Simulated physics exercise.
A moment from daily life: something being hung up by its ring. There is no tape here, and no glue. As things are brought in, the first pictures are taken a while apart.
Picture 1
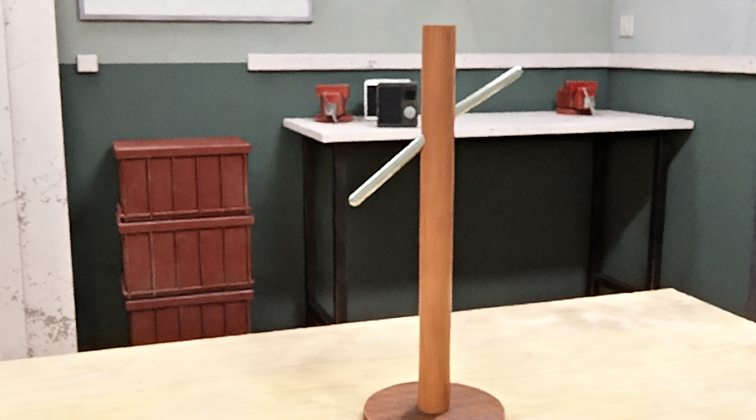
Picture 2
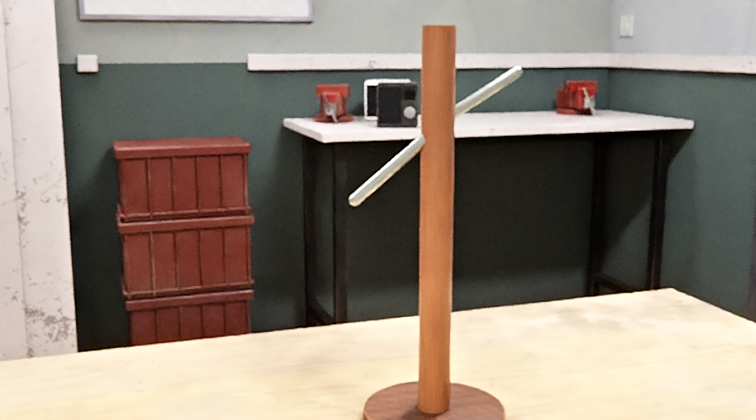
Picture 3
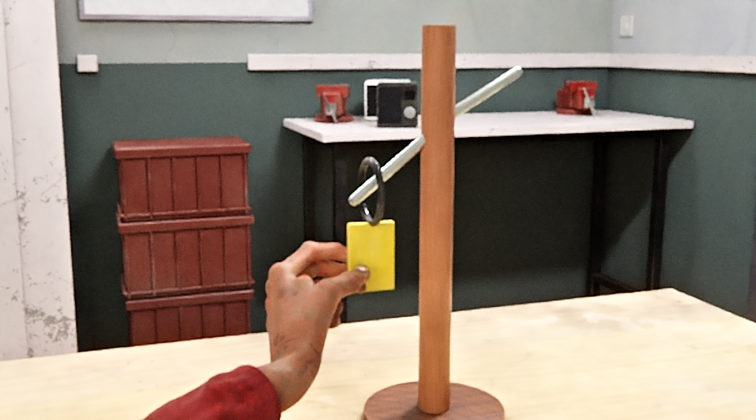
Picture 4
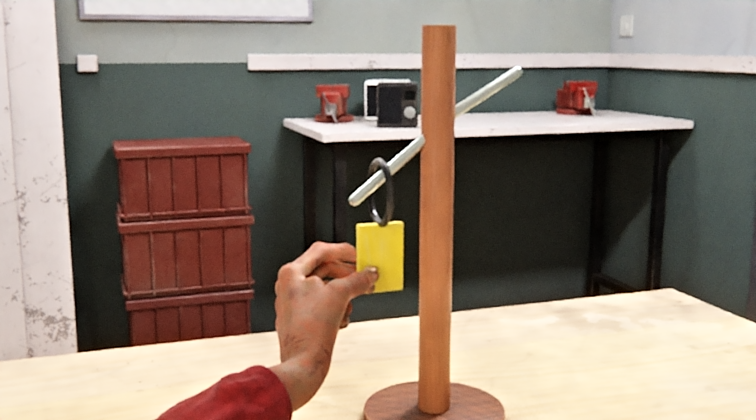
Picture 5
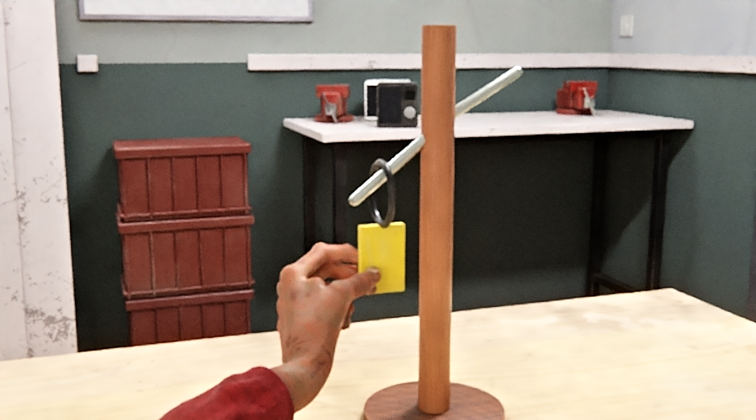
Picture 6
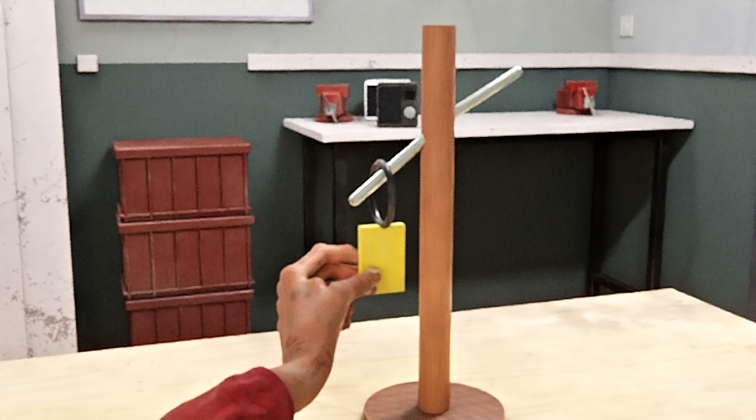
A yellow tag with a dark ring comes into view, held by a hand in a red sleeve, beside a wooden peg stand that first stands alone on the table. The hand moves the tag slightly right and down, with its ring around the slanted pale rod's lower left part, then keeps holding it almost still.
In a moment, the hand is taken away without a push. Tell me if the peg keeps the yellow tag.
Looks like the yellow tag tumbles down here.
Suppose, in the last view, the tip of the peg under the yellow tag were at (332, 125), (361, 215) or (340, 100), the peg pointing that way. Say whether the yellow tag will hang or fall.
In order, it keeps its grip, then it loses its grip, then it keeps its grip.
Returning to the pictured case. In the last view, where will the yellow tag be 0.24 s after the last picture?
Its middle should be about (347, 324).
Then, 0.24 s later than the last frame, yellow tag dropping near (347, 324).
When it is over, the yellow tag falls off.
